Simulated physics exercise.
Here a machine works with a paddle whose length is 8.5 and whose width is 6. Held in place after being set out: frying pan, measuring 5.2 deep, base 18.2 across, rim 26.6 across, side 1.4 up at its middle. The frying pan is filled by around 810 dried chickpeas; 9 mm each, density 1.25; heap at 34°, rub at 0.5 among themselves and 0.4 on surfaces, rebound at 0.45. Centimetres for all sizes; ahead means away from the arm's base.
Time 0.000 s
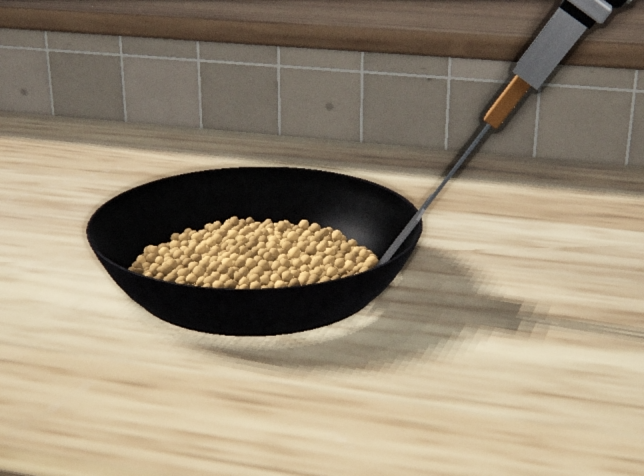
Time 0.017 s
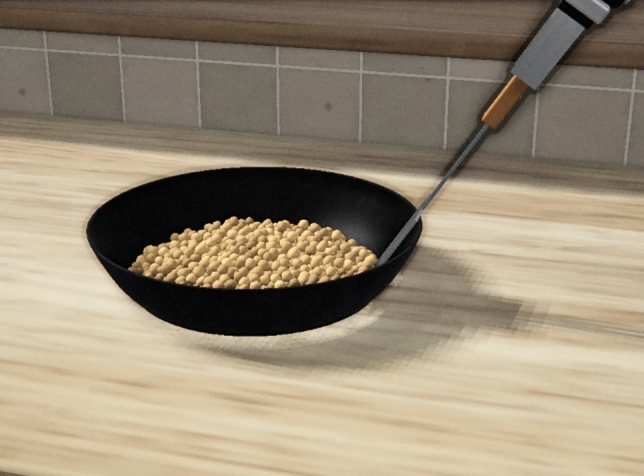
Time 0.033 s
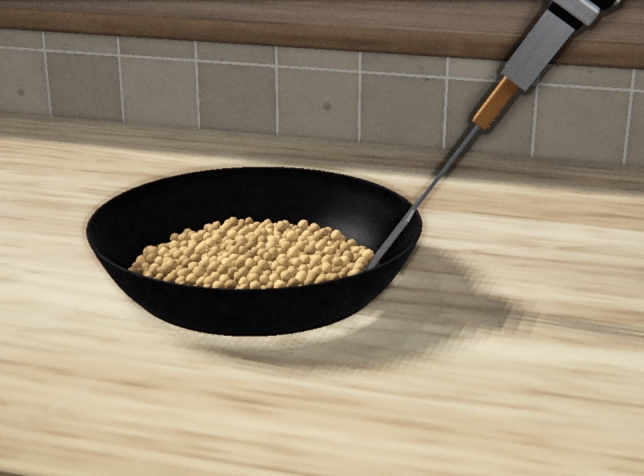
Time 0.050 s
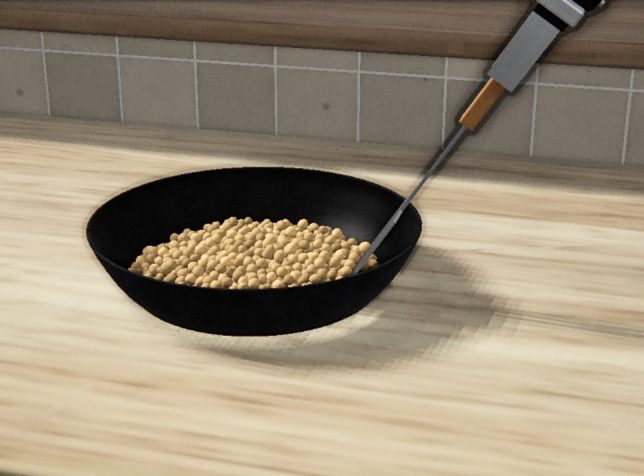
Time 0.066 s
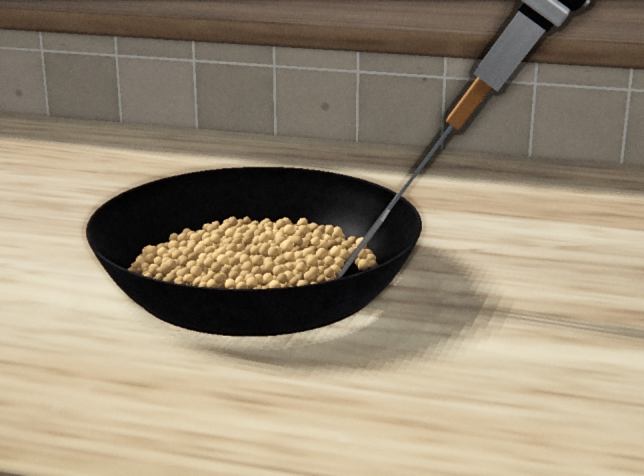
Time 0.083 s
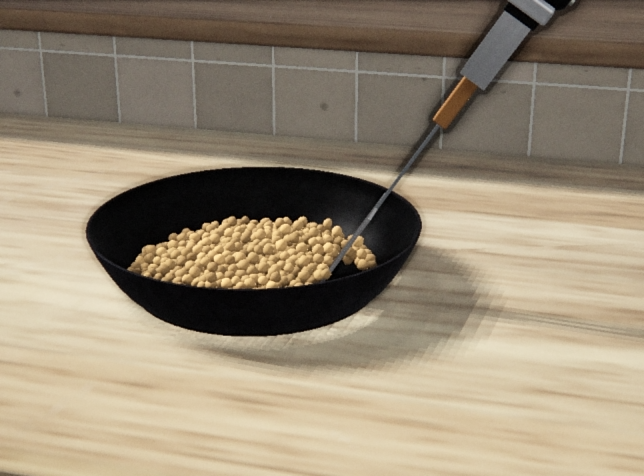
Robot-held paddle pushing slowly leftward through dried chickpeas in a black frying pan, which stays still on a pale wooden counter.
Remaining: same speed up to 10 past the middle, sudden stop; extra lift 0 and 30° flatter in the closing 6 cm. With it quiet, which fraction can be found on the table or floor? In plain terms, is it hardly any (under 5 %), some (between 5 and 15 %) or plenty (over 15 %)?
Hardly any - under 5 %.
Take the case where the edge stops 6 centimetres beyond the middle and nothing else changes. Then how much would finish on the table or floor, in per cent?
I'd expect close to 0 per cent then.
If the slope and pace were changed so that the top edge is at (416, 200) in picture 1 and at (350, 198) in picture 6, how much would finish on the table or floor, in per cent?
Near 5 in a hundred.
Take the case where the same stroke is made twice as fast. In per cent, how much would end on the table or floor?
Then roughly 10 percent.
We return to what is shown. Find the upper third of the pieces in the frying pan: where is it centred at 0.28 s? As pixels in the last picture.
The middle lies somewhere about (183, 242).
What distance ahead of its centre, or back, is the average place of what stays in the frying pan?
Offset forward: Around 3.5 cm.
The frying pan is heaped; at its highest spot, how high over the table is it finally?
It reaches roughly 6.0 cm.
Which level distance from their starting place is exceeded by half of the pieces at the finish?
About 3 centimetres.
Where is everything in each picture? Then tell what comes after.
The first frame shows paddle top edge at (426, 207), sloping 57°; upper third of the load around (255, 260), from x 130 to 375, top at y 220; 814 in the frying pan.
The second frame shows paddle top edge at (424, 207), sloping 57°; upper third of the load around (256, 261), from x 130 to 375, top at y 220.
The third frame shows paddle top edge at (415, 207), sloping 57°; upper third of the load around (261, 260), from x 130 to 375, top at y 220.
The fourth frame shows paddle top edge at (403, 208), sloping 57°; upper third of the load around (267, 259), from x 130 to 375, top at y 220.
The fifth frame shows paddle top edge at (391, 207), sloping 57°; upper third of the load around (265, 258), from x 130 to 375, top at y 220.
The sixth frame shows paddle top edge at (378, 206), sloping 57°; upper third of the load around (260, 257), from x 130 to 370, top at y 220; 814 in the frying pan.
By 0.18 s, sloping 57°, highest piece 5 above the table; 814 in the frying pan.
By 0.28 s, sloping 47°, highest piece 4 above the table; 814 in the frying pan.
By 0.53 s, sloping 27°, highest piece 6 above the table; 797 in the frying pan, 16 on the table or floor, 1 on the blade or in flight.
By 1.58 s, sloping 27°, highest piece 6 above the table; 797 in the frying pan, 17 on the table or floor.
Final count, 797 in the frying pan, 17 on the table or floor. That is 2 % on the table or floor.
